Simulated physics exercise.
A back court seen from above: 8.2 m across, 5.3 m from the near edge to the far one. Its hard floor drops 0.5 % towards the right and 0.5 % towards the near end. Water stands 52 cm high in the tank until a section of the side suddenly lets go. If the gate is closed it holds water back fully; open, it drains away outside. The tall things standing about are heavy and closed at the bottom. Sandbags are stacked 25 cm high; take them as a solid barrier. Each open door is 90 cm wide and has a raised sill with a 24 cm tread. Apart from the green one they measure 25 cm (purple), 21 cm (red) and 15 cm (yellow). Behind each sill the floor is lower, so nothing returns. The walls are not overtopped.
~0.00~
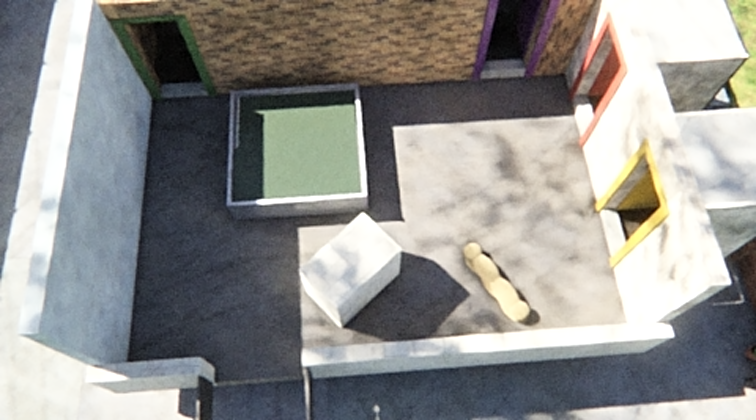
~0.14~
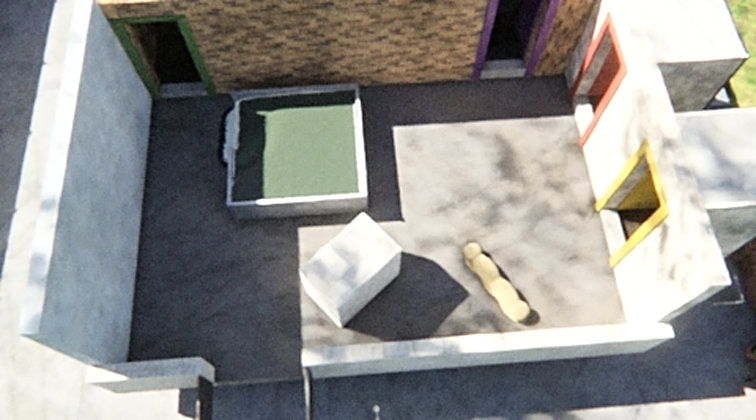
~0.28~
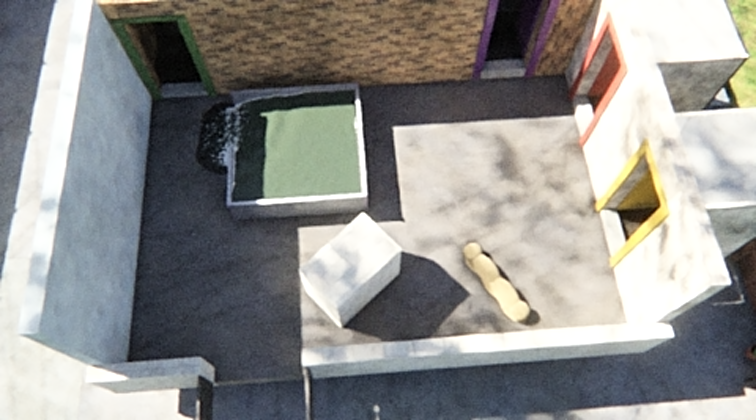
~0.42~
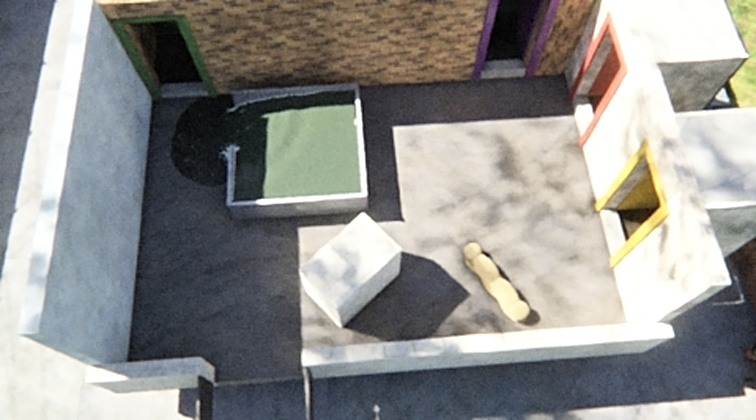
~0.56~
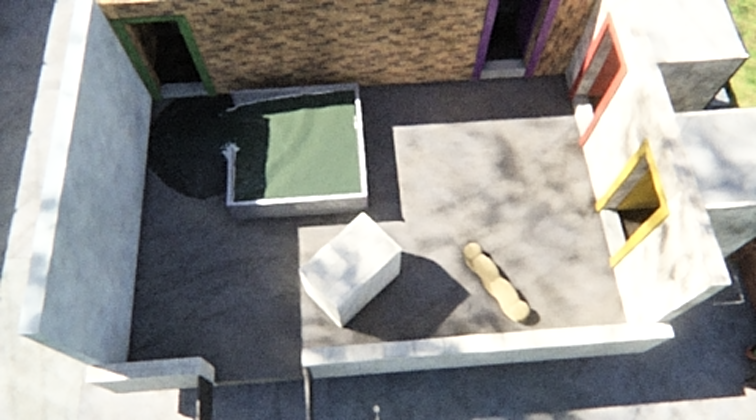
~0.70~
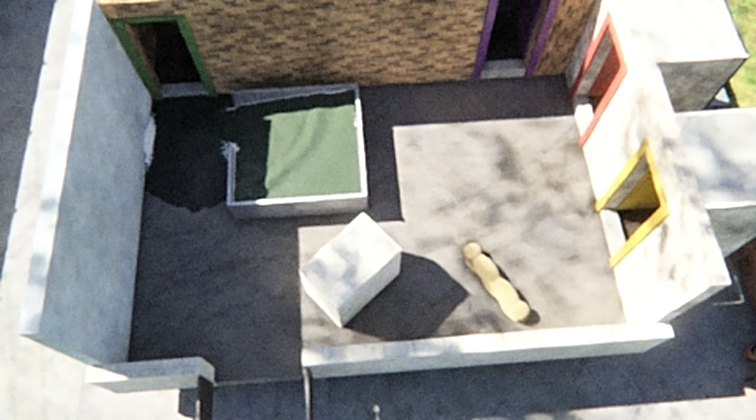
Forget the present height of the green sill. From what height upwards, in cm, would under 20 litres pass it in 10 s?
About 29 cm.
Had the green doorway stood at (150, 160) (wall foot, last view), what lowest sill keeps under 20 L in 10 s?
Roughly 28 cm.
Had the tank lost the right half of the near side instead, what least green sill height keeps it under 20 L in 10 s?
Some 7.0 cm.
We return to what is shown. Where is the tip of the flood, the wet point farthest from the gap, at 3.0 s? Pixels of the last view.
At about (127, 373).
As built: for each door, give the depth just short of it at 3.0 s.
In cm: Purple 0, red 0, yellow 0, green 27.
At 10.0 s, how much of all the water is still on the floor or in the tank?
Roughly 76 in a hundred.
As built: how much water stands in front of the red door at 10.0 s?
Some 4.0 cm.
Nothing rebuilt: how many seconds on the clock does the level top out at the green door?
At about 2.2 s.
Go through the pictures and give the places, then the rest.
The tank at (296, 144) is whole and still, 52 cm deep; the green door at (170, 64) is dry, in the first picture.
Water pours out at (238, 132) and has run 0.3 m, to (222, 156); about 8 cm deep outside, 52 cm at the back, in the second picture.
The front is at (202, 160), 0.7 m from the gap at (238, 133); 0.8 m2 of floor is wet, 52 cm left at the back, in the third picture.
Water pours out at (238, 133) and has run 1.2 m, to (176, 158); about 7 cm deep outside, 52 cm at the back, in the fourth picture.
Water pours out at (238, 133) and has run 1.7 m, to (148, 152); about 5 cm deep outside, 52 cm at the back, in the fifth picture.
Water pours out at (238, 133) and has run 1.7 m, to (145, 183); about 5 cm deep outside, 52 cm at the back; water is at the green door at (170, 64), in the sixth picture.
After 1.4 s water covers 10 % of the floor, deepest (41 cm) near (153, 101); 24 cm at the green door, 3 litres in over its 13 cm sill.
After 3.0 s water covers 25 % of the floor, deepest (31 cm) near (153, 101); 27 cm at the green door, 138 litres in over its 13 cm sill.
After 10.0 s water covers 75 % of the floor, deepest (11 cm) near (127, 373); 10 cm at the green door, 258 litres in over its 13 cm sill.
At the green door as built, the water arrived by 0.6 s and peaked near 31 cm at 2.2 s.
With a sill of 27 cm, 31 litres would have come in within the 10 s; with 36 cm, 2 litres. So under 20 litres takes about 29 cm.
